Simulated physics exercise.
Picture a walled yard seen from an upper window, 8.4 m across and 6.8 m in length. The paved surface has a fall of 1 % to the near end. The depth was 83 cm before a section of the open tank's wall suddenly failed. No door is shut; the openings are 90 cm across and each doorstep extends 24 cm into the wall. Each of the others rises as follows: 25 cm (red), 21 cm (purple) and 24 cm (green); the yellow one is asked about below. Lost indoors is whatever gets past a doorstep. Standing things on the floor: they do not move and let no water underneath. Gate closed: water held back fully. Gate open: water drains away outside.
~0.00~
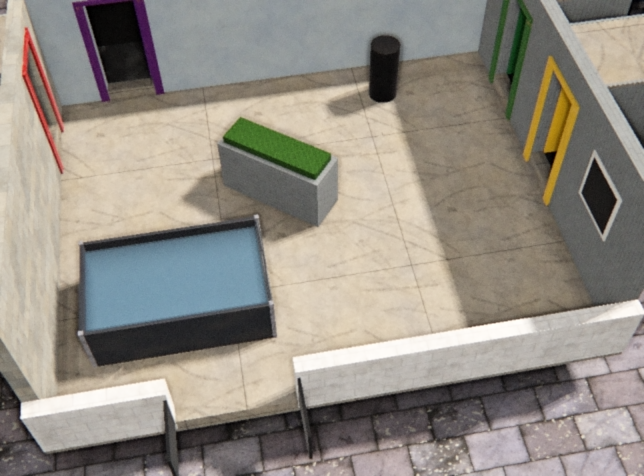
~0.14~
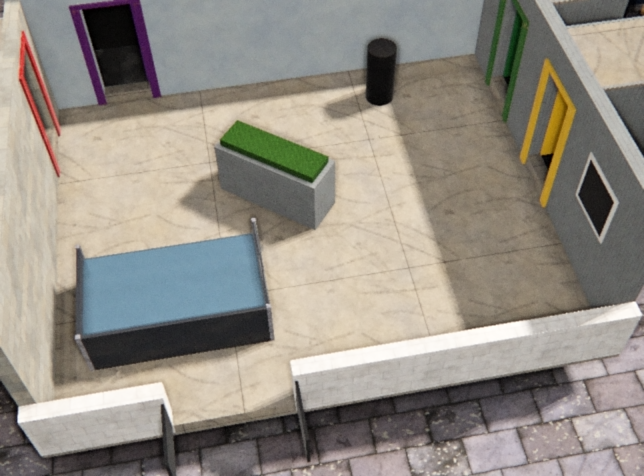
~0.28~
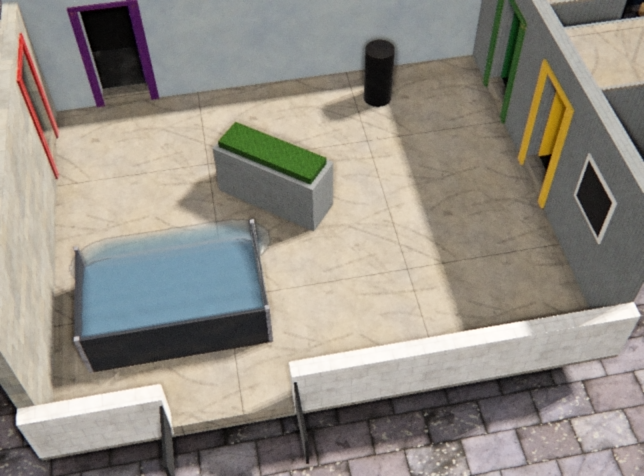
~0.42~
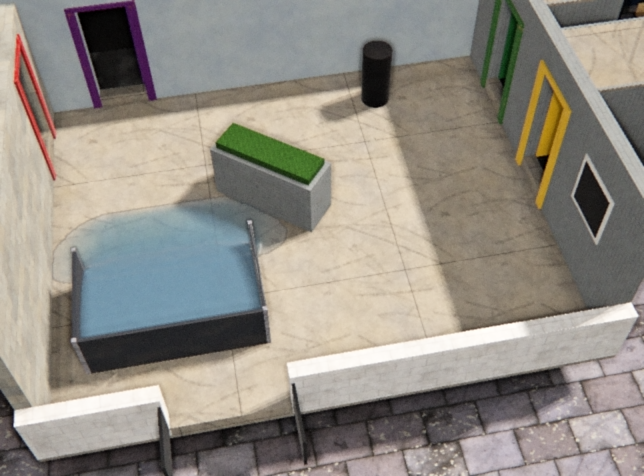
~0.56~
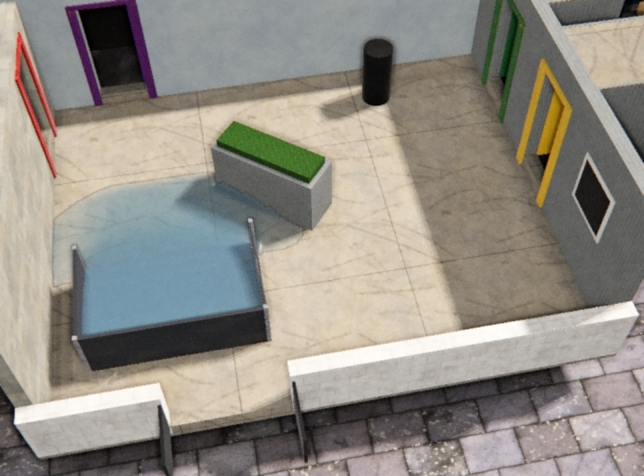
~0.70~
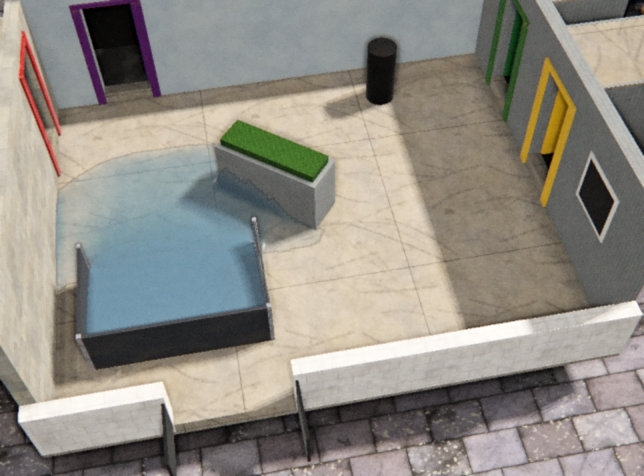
A walled yard with a dark-sided tank of blue water sat still, then the tank's far side gave way and water poured out, spreading across the paving toward the back and around the grass-topped block.
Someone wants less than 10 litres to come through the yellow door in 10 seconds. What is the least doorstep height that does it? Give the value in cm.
It needs to be around 9 cm high.
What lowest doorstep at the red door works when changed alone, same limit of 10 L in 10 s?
Red door, minimum about 33 cm.
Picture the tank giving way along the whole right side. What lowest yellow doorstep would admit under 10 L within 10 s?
A height of around 24 cm.
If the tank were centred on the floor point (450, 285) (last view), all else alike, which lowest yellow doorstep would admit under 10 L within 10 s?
14.0 cm or thereabouts.
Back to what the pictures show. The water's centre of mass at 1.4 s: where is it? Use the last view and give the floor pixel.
The water is centred around (171, 236) in the last picture's pixels.
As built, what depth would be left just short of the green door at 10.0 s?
Lab note: Depth approx. 6.5 cm.
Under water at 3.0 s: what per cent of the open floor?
Approximately 50 % of it.
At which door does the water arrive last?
Door: Yellow.
After 1.4 s water covers 30 % of the floor, deepest (44 cm) near (235, 202); it has not reached the yellow door.
After 3.0 s water covers 50 % of the floor, deepest (38 cm) near (59, 146); it has not reached the yellow door.
After 10.0 s water covers 95 % of the floor, deepest (16 cm) near (509, 351); 6 cm at the yellow door, 0 litres in over its 23 cm doorstep.
At the yellow door as built, the water arrived by 5.7 s and peaked near 13 cm at 6.2 s.
With a doorstep of 8 cm, 17 litres would have come in within the 10 s; with 11 cm, 3 litres. So under 10 litres takes about 9 cm.
